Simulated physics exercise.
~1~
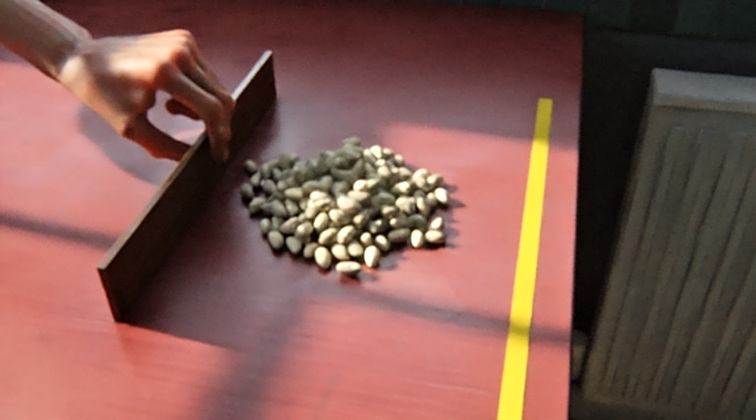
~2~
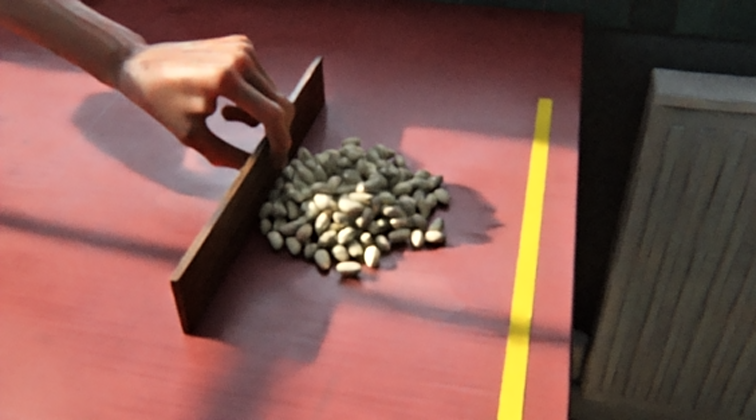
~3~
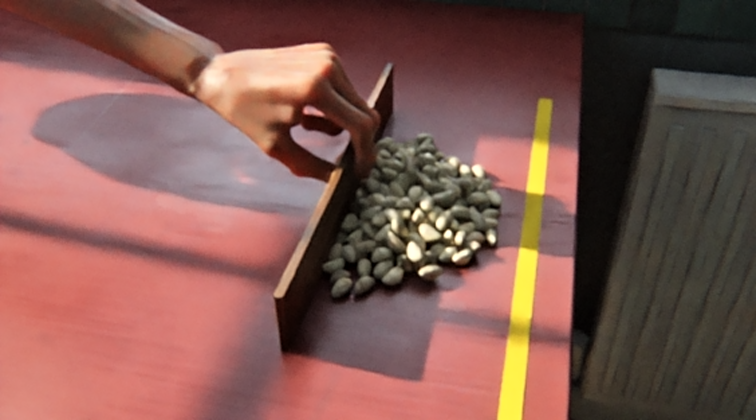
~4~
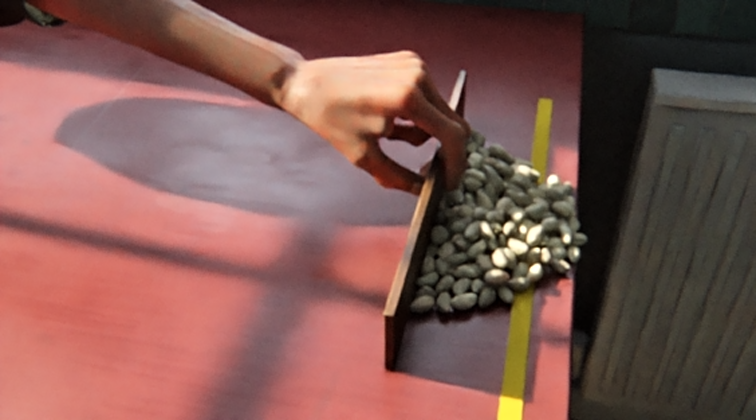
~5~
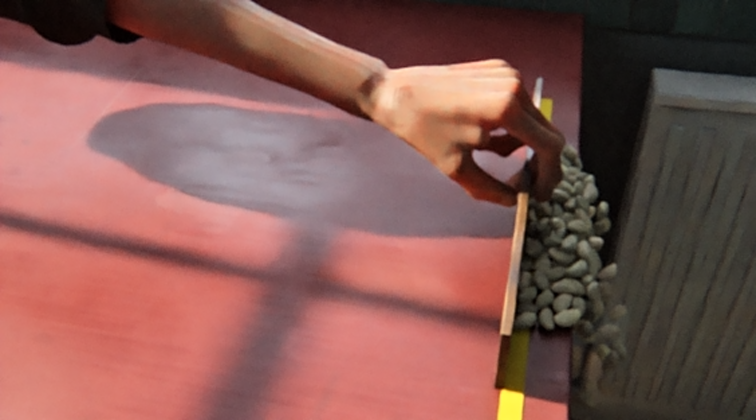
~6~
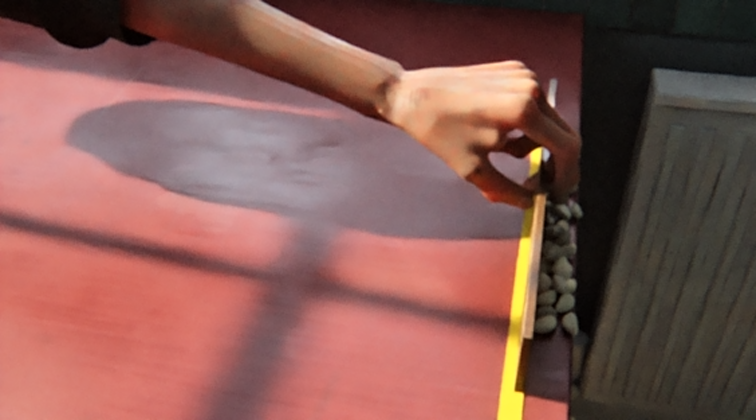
A hand sweeps pistachio-like pieces rightward with a wooden strip, pushing most off the table's edge.
